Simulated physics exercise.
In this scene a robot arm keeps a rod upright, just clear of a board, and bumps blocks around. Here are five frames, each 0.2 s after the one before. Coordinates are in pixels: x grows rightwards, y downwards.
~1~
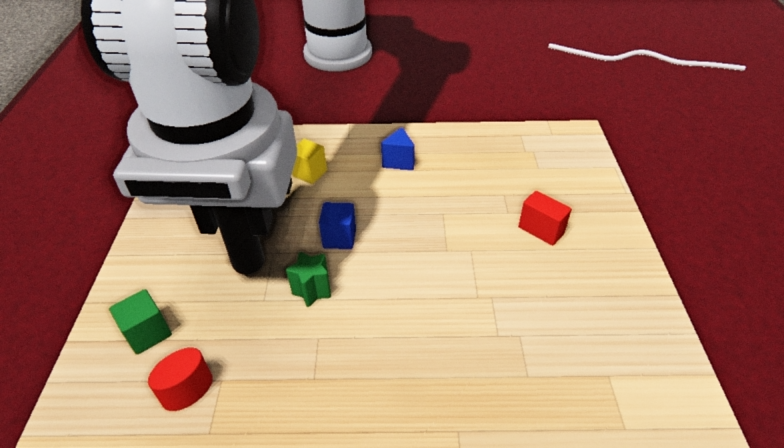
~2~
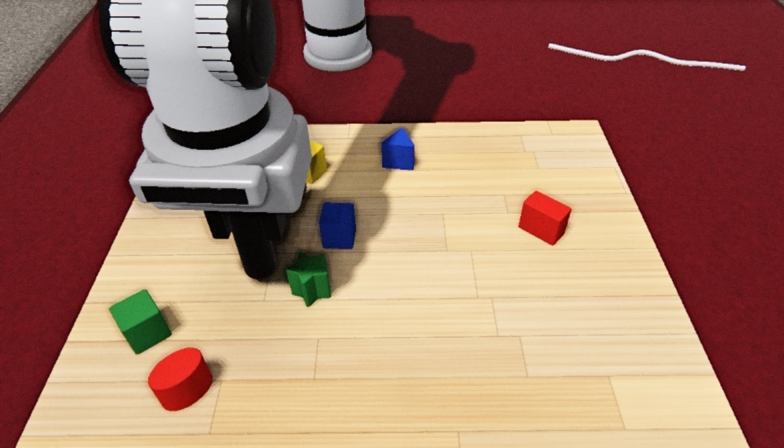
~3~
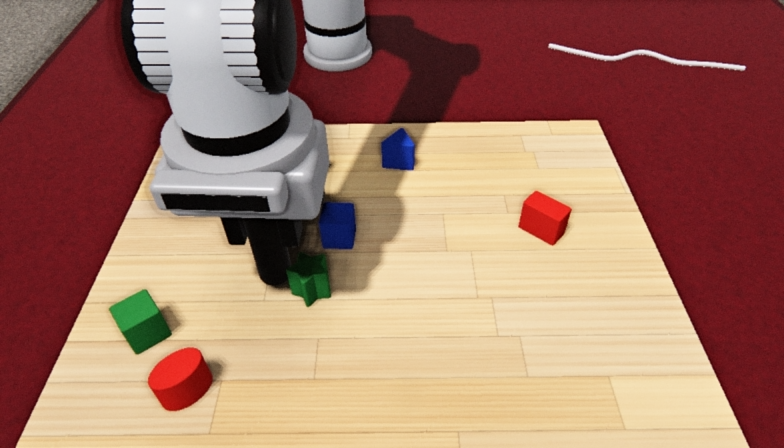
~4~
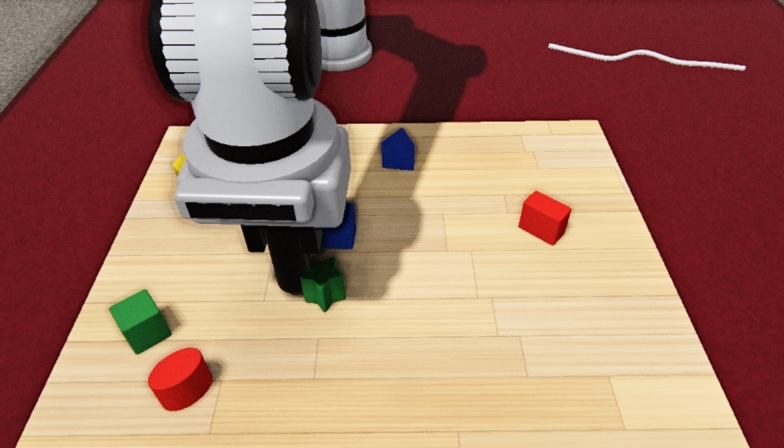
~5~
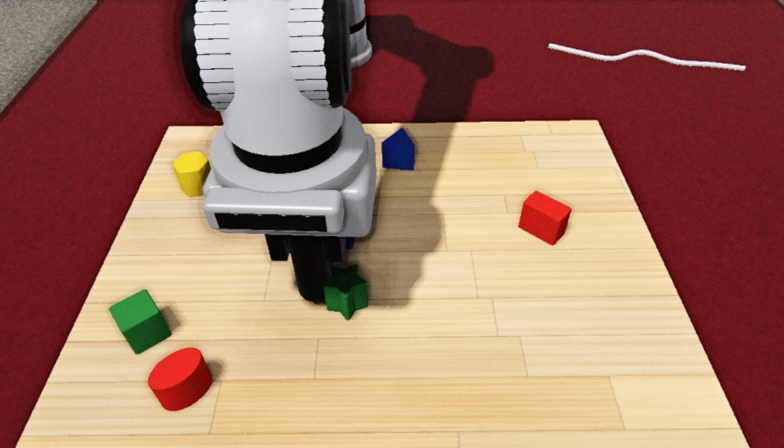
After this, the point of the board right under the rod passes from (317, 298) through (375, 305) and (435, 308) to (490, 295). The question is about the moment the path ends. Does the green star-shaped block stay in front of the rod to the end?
The answer is no.
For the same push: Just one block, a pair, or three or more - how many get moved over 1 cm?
The number is one.
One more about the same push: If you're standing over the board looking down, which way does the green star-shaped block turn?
Twists clockwise.
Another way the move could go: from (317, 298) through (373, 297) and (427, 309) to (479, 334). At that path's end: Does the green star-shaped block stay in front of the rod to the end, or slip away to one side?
The rod keeps it before itself.
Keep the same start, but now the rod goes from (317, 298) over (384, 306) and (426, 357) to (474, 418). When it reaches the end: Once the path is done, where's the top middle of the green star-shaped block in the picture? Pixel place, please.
The answer is (448, 305).
On the path given first. One third of the way, rod at (375, 297); green star-shaped block at (406, 286).
Two thirds of the way, rod at (436, 300); green star-shaped block at (470, 292).
At the end, rod at (492, 287); blue four-sided block unmoved; green star-shaped block at (511, 294), turned 55° clockwise.
